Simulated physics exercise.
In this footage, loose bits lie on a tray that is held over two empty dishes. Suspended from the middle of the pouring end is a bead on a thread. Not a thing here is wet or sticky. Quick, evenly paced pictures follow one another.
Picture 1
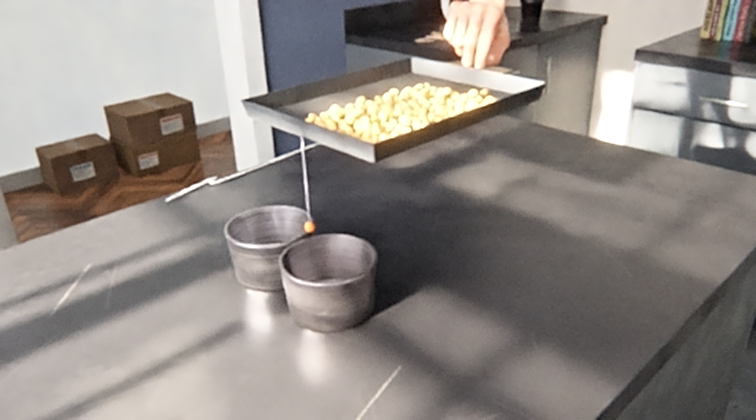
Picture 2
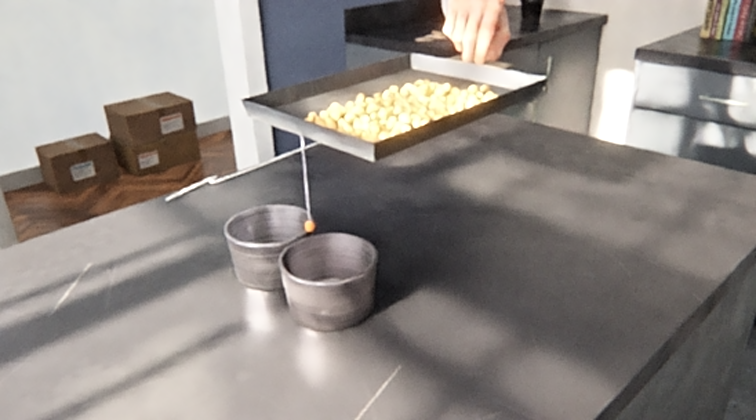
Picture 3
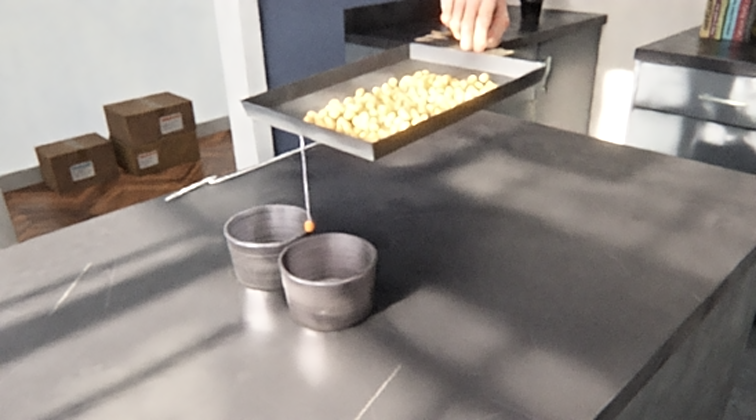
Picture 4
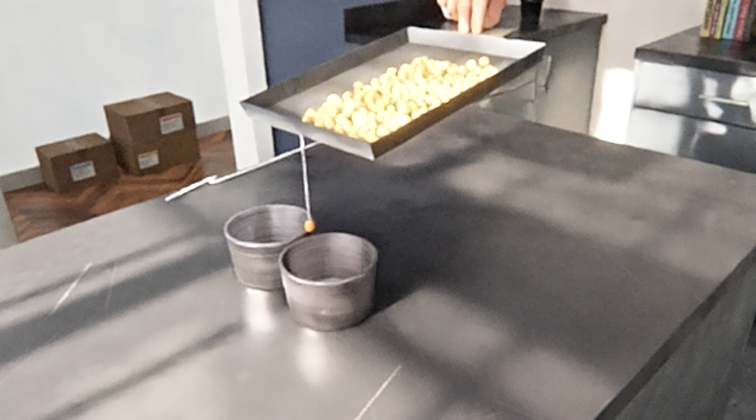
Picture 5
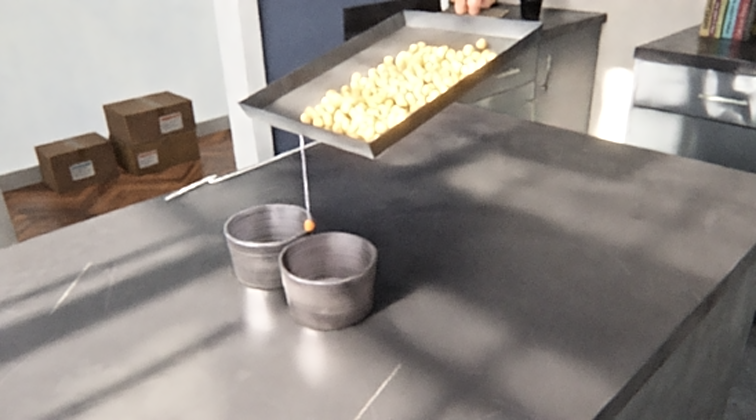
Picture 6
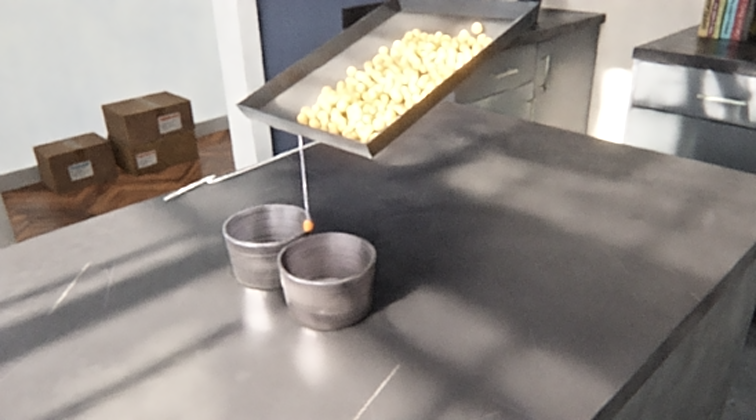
On a dark countertop in a sunlit room, two empty dark dishes sit beneath a shallow tray of yellowish chickpeas, a small orange bead hanging from its near edge. A hand at the far side gradually raises that end, steepening the tray's tilt while the chickpeas stay on it.
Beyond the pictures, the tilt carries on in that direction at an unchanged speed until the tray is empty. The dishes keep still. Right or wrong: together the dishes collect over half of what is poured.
Wrong.
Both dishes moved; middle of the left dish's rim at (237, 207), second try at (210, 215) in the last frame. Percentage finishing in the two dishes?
Trial 1 30%, trial 2 60%.
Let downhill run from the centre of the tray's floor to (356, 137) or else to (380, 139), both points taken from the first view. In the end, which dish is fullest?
Case one goes to the right-side dish, case two to the right-side dish.
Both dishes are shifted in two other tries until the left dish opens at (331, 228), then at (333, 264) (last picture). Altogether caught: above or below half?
Earlier try a minority share, later try a minority share.
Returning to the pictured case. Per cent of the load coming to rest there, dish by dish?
Out of every hundred, close to 20 go left and close to 10 go right.
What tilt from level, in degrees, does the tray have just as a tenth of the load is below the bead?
Somewhere near 110 degrees, I'd say.
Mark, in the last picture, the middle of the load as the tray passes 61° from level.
Somewhere about pixel (321, 96).
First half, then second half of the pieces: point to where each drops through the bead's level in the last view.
Around (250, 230) at first; around (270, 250) after that.
Just after the last frame, tray tipped steeply; almost all on the tray; just a few in the air.
A moment on, tray tipped right over; almost all on the tray; just a few in the right dish; just a few in the left dish; just a few outside both; just a few in the air.
Further on, tray tipped past a quarter turn; about a tenth in the right dish; roughly a quarter in the left dish; roughly two thirds outside both.
When it is over, tray tipped past a quarter turn; about a tenth in the right dish; roughly a quarter in the left dish; roughly two thirds outside both.
